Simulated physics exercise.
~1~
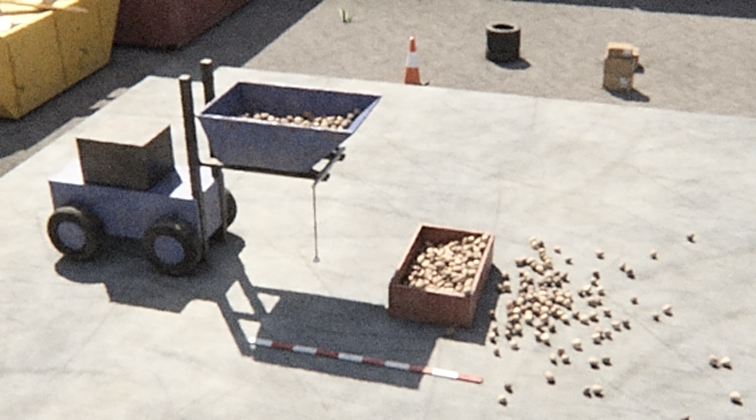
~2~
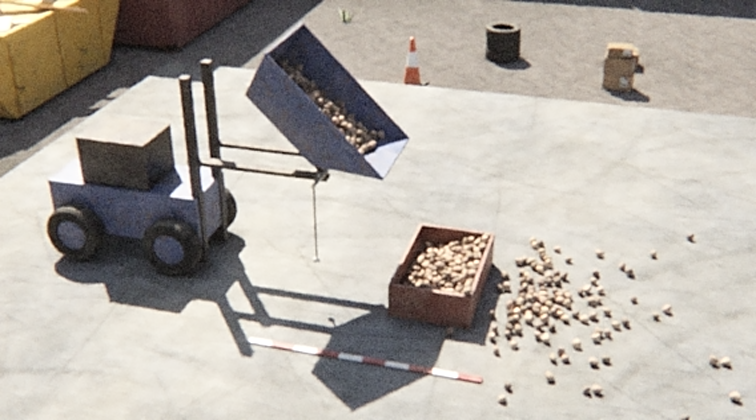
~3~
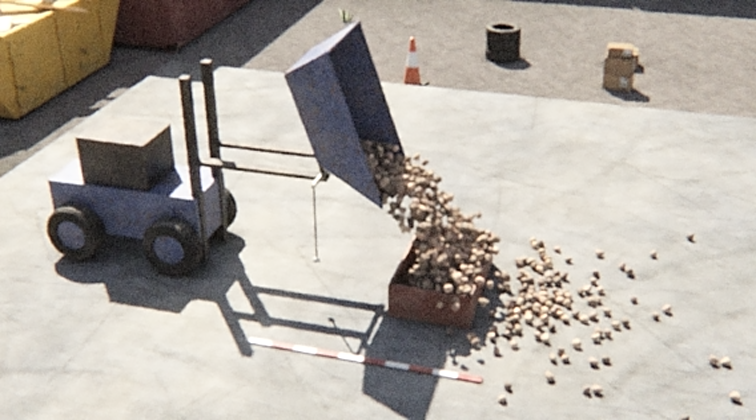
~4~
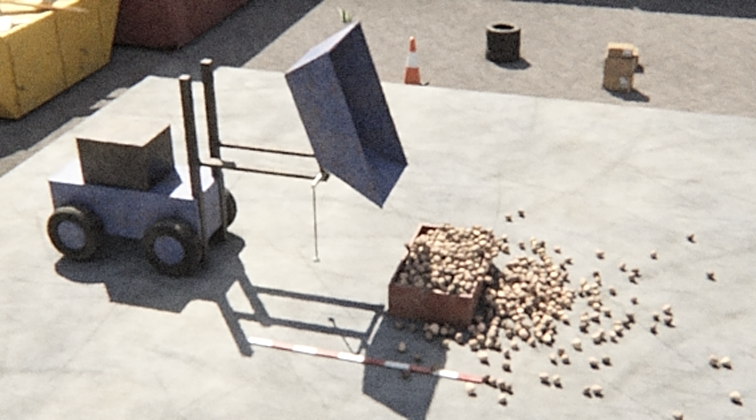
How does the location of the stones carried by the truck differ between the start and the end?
At the start they sit in the raised skip on the truck's forks. By the end they are lower and further right, heaped in the reddish bin and spread over the ground, mostly to its right.
